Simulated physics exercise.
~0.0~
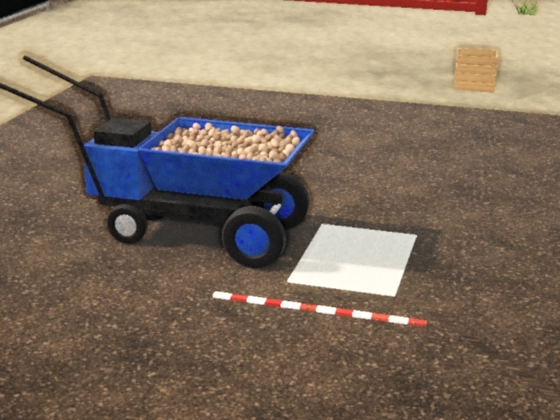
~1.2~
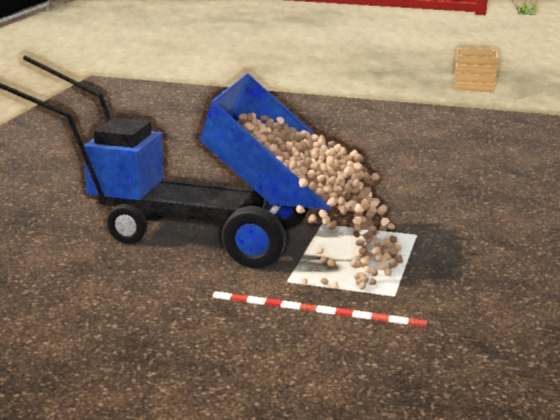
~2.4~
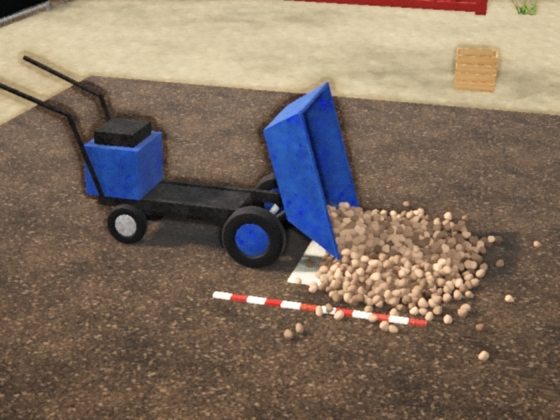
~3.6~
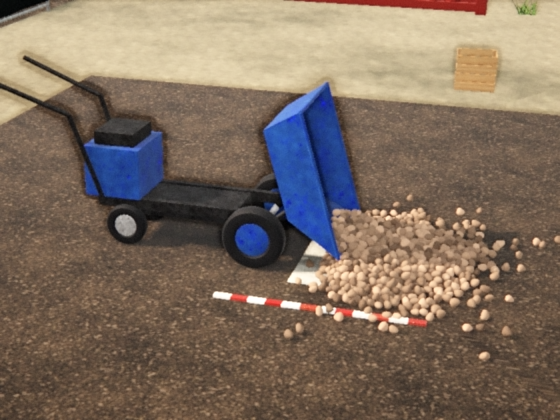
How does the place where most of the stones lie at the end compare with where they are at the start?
At the start the stones are all piled inside the blue skip. By the end most of them lie lower and farther right, in a heap on the ground that covers much of the white sheet and spreads past it.
A blue motor barrow with black handles stands on dark, gritty ground, its skip full of round, pale brown stones, seen from above and to one side. A white sheet lies to its right, a red and white striped rod lies in front, and a wooden crate sits on the sandy strip behind. The skip tips up towards the right, and stones begin spilling over its lip onto the sheet. It swings on until it stands steeply, and the load pours into a broad heap. The skip then stays raised while a few stones scatter farther right, leaving the sheet mostly buried and many stones beyond it.
